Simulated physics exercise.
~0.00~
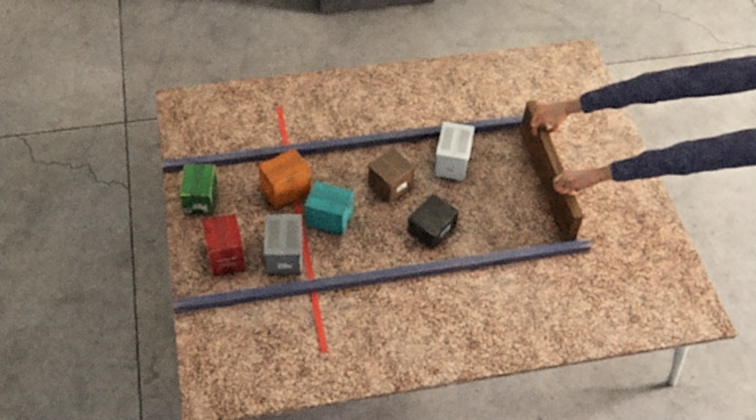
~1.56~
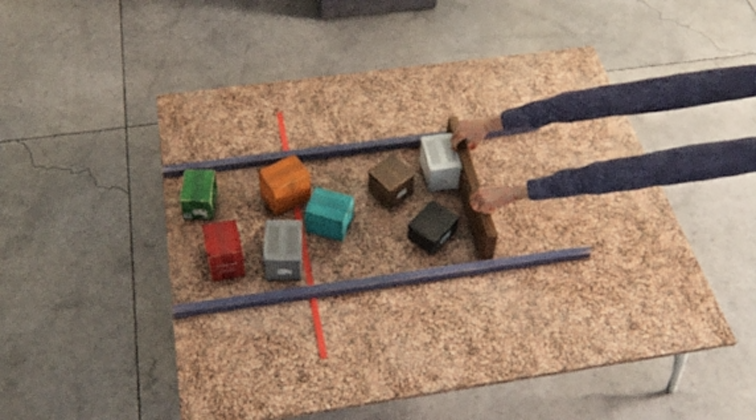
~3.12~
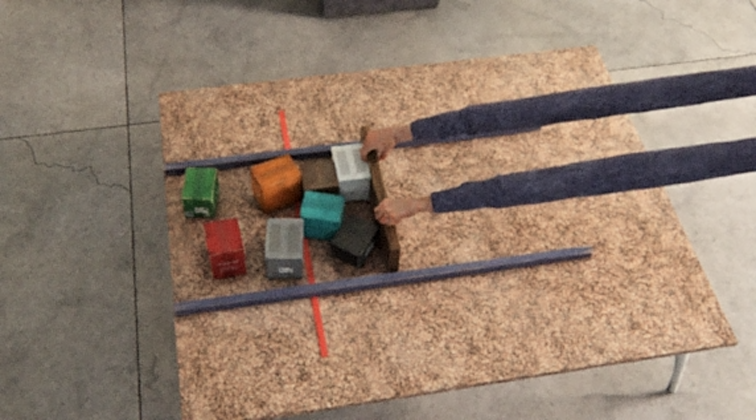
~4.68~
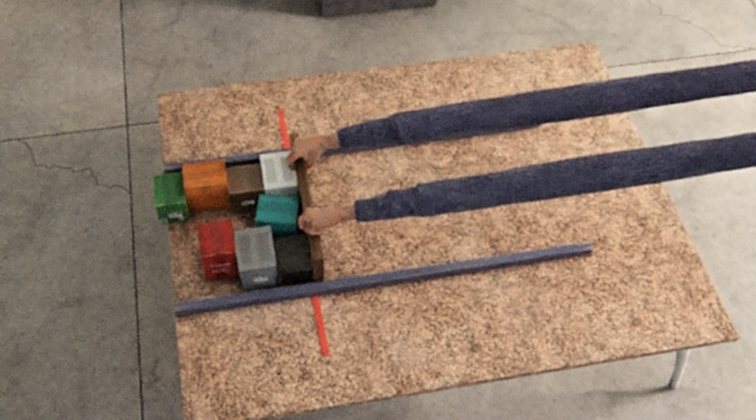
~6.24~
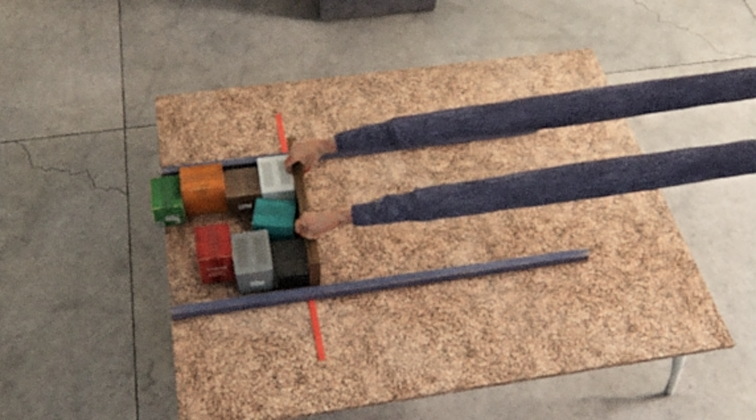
Two hands pushing a wooden plank left between blue battens, bunching eight coloured blocks together past a red line, none falling off.
